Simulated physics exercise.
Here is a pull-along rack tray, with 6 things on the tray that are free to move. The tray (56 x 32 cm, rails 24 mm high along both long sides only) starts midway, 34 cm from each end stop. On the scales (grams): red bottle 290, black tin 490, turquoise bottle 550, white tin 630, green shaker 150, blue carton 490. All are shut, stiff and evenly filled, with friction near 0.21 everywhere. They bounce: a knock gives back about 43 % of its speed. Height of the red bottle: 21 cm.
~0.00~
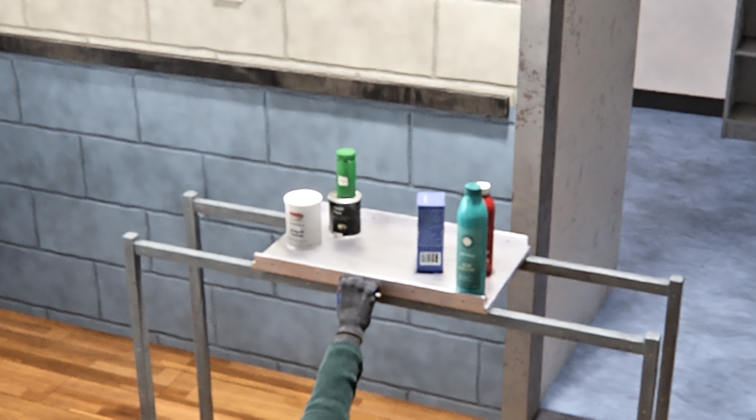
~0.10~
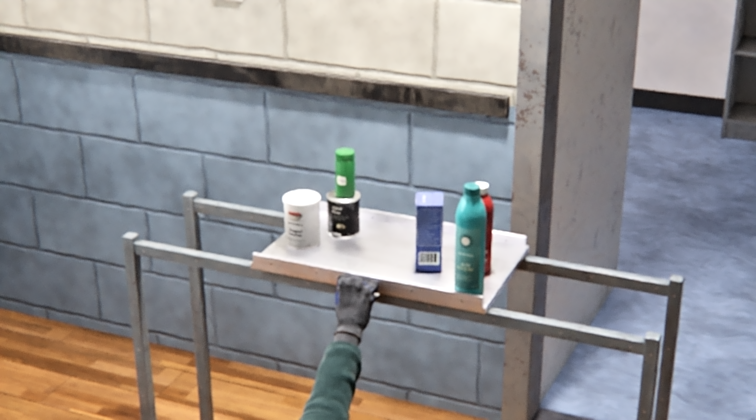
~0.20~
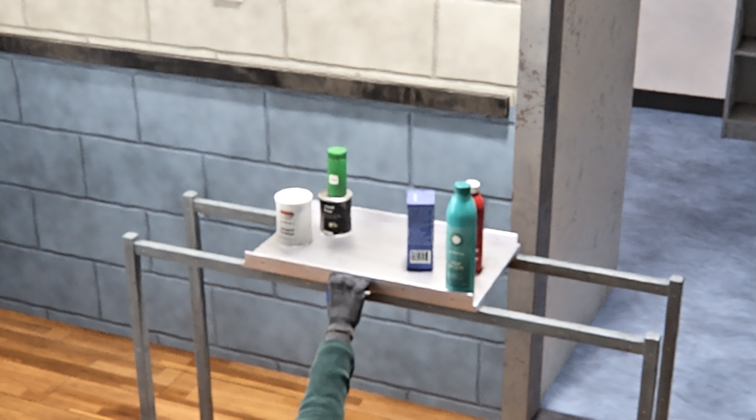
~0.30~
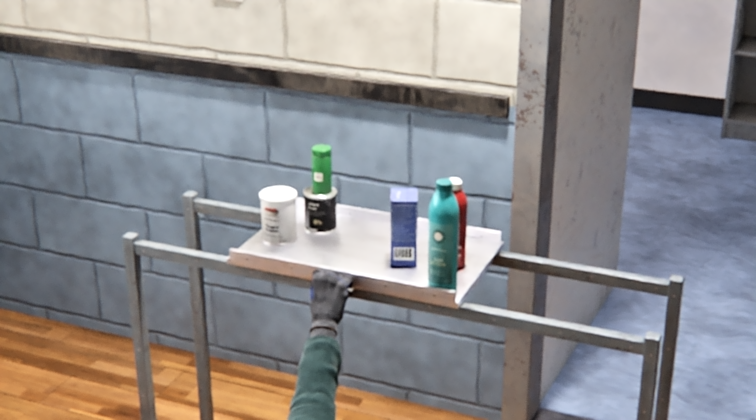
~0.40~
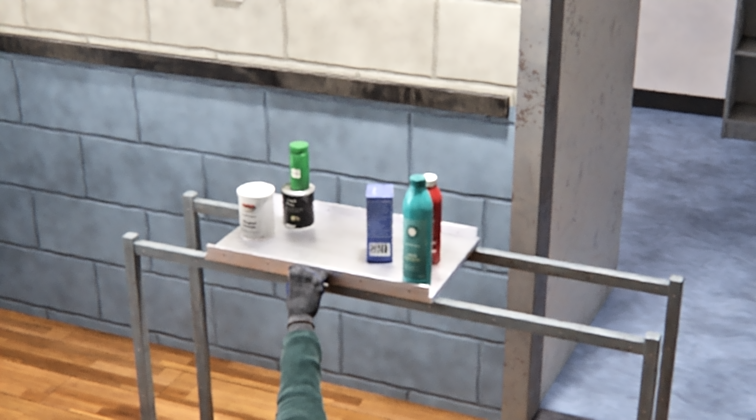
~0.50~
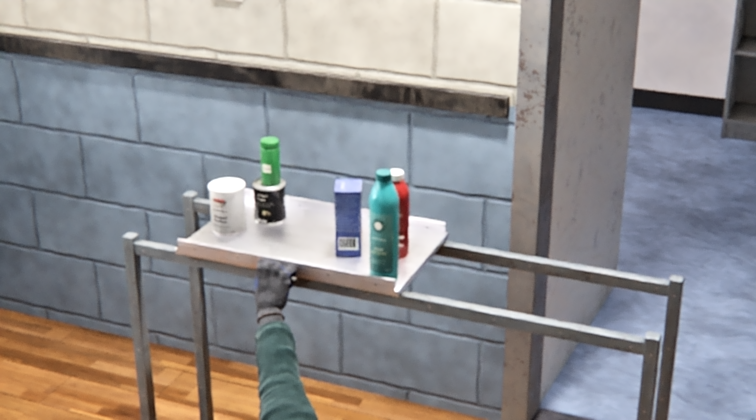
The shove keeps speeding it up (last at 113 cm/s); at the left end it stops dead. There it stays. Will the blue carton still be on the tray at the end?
The blue carton keeps to its tray.
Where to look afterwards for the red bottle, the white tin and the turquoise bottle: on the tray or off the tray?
The red bottle ends on the tray; the white tin finishes off the tray; the turquoise bottle ends on the tray.
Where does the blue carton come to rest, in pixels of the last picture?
Near (191, 191).
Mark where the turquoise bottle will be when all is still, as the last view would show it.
Near (217, 197).
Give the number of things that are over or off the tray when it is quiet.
In all, 3.
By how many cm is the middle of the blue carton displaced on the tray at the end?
Some 29 cm.
By 0.80 s, tray moved 34 cm left; black tin, white tin and green shaker now off the tray; blue carton 15 cm from its spot near (240, 199); red bottle 16 cm from its spot.
By 1.00 s, tray moved 34 cm left; blue carton 26 cm from its spot near (202, 192); red bottle 27 cm from its spot; turquoise bottle 27 cm from its spot.
By 1.30 s, tray moved 34 cm left; blue carton 29 cm from its spot near (191, 191); turquoise bottle 29 cm from its spot; red bottle 30 cm from its spot.
When it is over (1.5 s), off the tray, black tin, white tin and green shaker; not toppled but over 5 cm from the start, red bottle, turquoise bottle and blue carton. In the last view, blue carton near (191, 191).
